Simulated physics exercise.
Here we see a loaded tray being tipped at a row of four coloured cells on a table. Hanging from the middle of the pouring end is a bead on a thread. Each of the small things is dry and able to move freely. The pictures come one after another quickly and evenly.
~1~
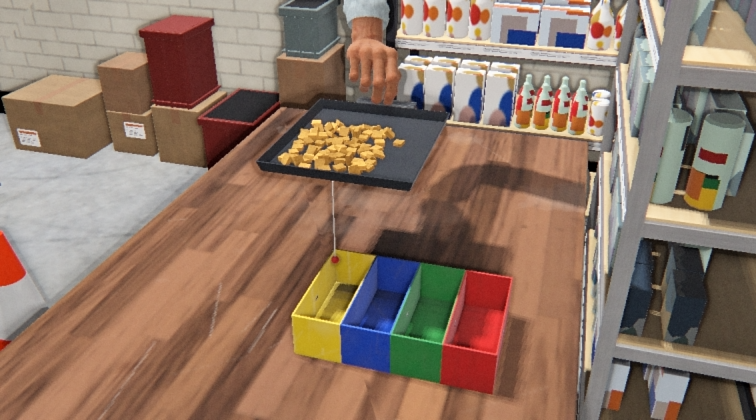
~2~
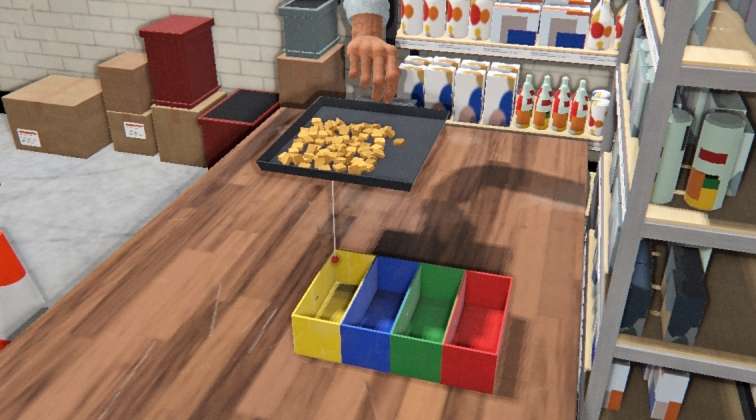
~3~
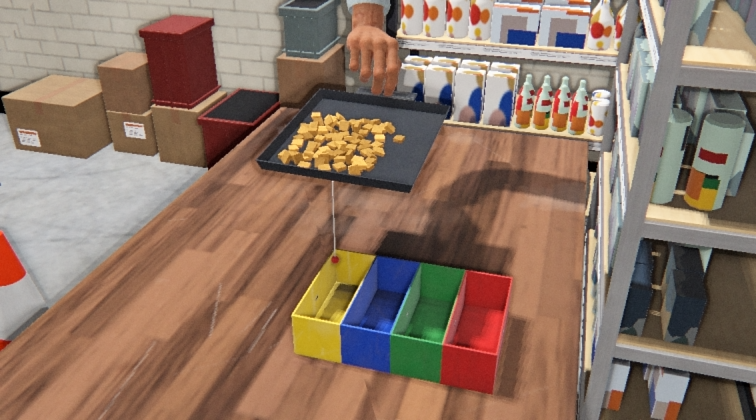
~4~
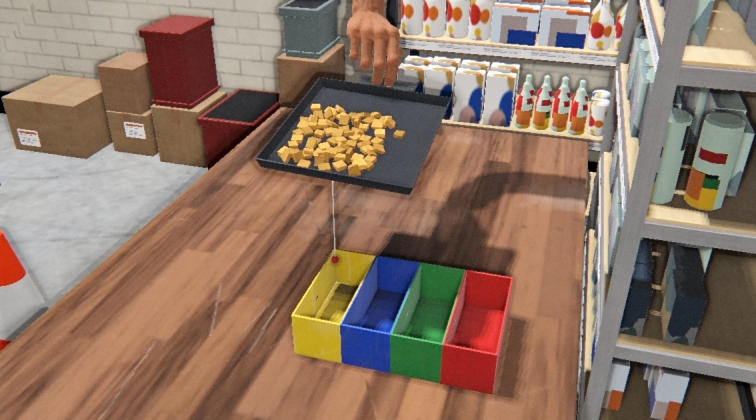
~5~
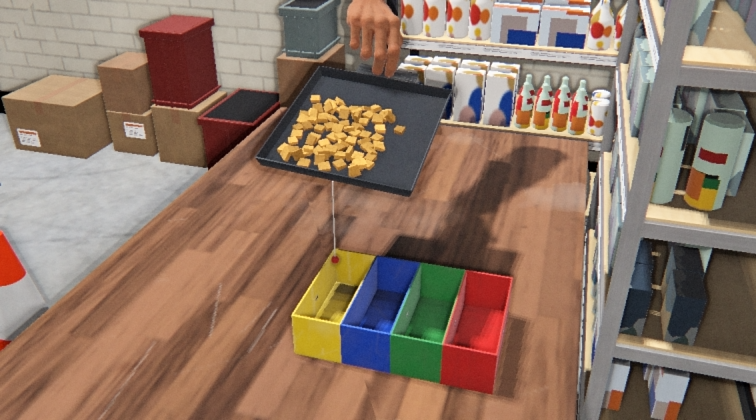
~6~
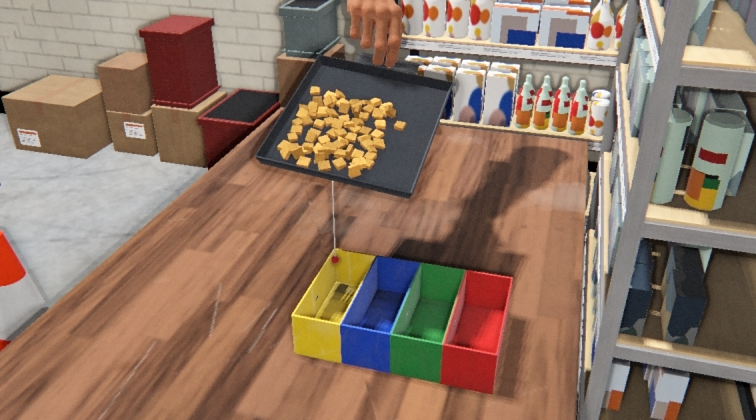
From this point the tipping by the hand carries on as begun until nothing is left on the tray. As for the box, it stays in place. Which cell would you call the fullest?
I would call the blue cell the fullest.
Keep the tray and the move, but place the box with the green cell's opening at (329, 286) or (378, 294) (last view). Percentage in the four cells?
About 80 % and 100 %.
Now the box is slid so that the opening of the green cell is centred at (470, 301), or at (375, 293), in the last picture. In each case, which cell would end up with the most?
The yellow one, then the green one.
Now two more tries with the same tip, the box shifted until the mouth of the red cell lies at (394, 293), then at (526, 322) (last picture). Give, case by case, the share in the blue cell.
You'd get near 10 per cent and afterwards near 20 per cent.
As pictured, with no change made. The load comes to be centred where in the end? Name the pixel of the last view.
Last view, resting centre - approx. (384, 322).
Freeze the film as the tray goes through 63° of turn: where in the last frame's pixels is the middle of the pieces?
Look around (366, 171) in the last picture.
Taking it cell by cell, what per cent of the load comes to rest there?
Yellow cell: Roughly 10; blue cell: Roughly 70; green cell: Roughly 10; red cell: Roughly 0.
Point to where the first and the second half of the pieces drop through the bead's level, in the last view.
Around (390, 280), followed by around (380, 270).
Shortly afterwards, tray tipped steeply; all but a few on the tray; a little falling or outside the box.
Next, tray tipped past a quarter turn; a little on the tray; near half in the blue cell; a little in the green cell; only a few in the yellow cell; near a third falling or outside the box.
Some moments later, tray tipped past a quarter turn; near two thirds in the blue cell; a little in the green cell; a little in the yellow cell; a little falling or outside the box.
In the end, tray tipped past a quarter turn; near two thirds in the blue cell; a little in the green cell; a little in the yellow cell; none at all in the red cell; a little outside the box.
